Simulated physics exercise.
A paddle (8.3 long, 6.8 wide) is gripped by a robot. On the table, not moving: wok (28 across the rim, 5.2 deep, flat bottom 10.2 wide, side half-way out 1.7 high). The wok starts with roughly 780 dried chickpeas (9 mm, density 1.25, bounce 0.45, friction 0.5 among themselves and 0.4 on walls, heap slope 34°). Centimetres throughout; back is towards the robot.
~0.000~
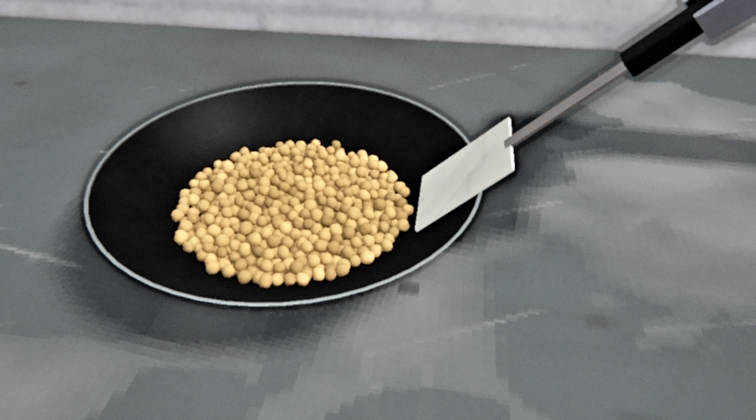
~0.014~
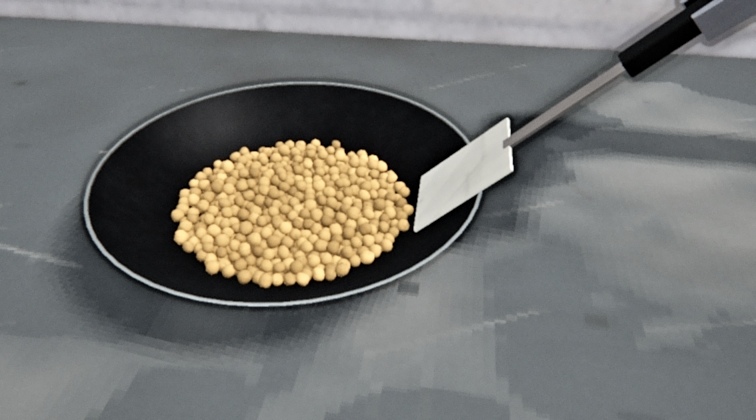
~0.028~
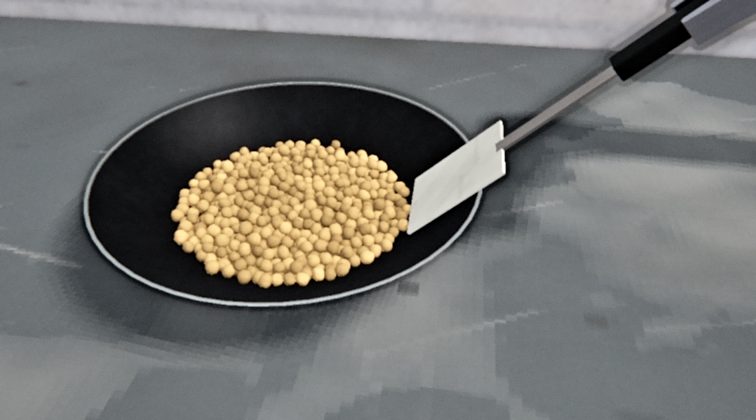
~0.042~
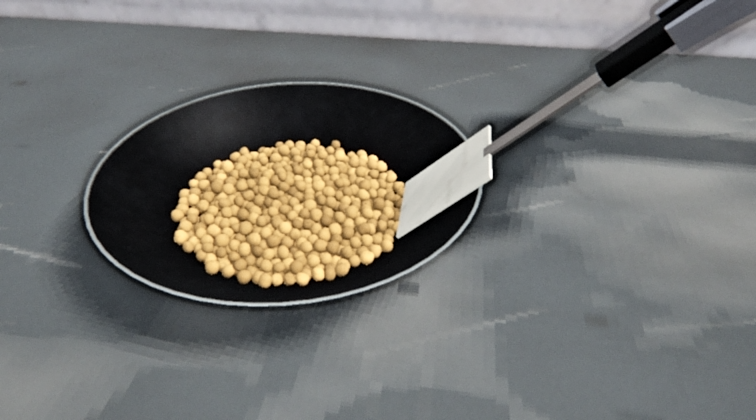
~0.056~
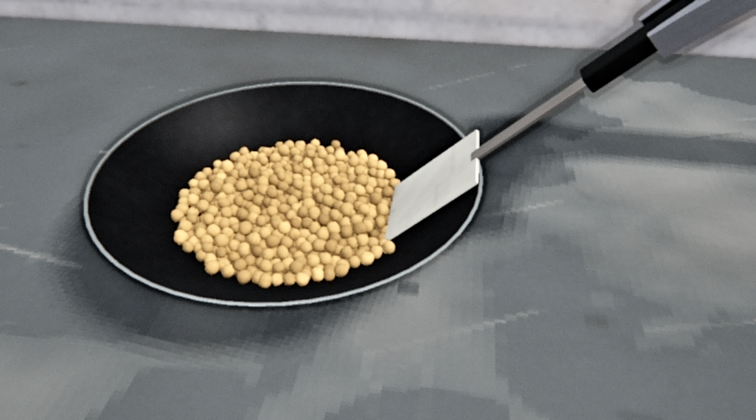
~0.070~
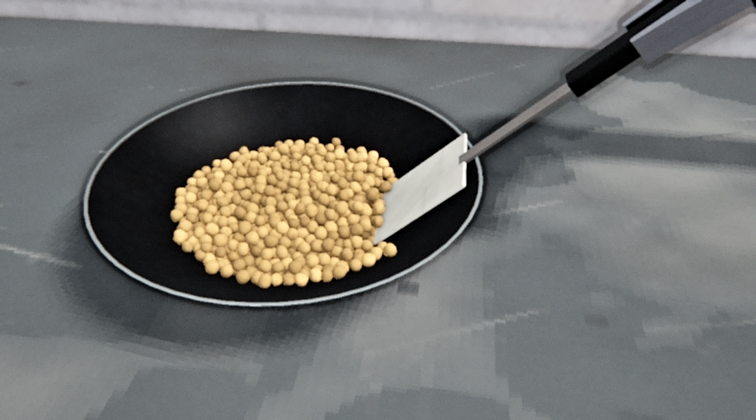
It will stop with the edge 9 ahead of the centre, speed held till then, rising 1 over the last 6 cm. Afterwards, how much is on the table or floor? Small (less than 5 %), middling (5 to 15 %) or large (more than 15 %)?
Share on the table or floor: Middling (5 to 15 %).
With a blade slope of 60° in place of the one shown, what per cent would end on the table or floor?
Then about 10 per cent.
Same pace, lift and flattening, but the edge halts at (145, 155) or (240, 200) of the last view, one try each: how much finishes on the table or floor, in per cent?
About 30 and 0 per cent.
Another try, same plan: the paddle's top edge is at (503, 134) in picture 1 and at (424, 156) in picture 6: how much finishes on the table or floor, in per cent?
Some 30 per cent.
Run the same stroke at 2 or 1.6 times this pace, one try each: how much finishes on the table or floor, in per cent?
About 35 and 25 per cent.
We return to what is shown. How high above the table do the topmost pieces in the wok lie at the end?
About 6.5 cm.
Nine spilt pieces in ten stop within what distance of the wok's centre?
About 25 cm.
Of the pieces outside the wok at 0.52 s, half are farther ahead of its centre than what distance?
Roughly 18 cm.
After 0.17 s, sloping 44°, highest piece 4 above the table; 775 in the wok.
After 0.27 s, sloping 44°, highest piece 5 above the table; 775 in the wok.
After 0.52 s, sloping 44°, highest piece 6 above the table; 700 in the wok, 70 on the table or floor, 5 on the blade or in flight.
After 1.57 s, sloping 44°, highest piece 6 above the table; 700 in the wok, 75 on the table or floor.
In the end, 700 in the wok, 75 on the table or floor. That is 10 % on the table or floor.
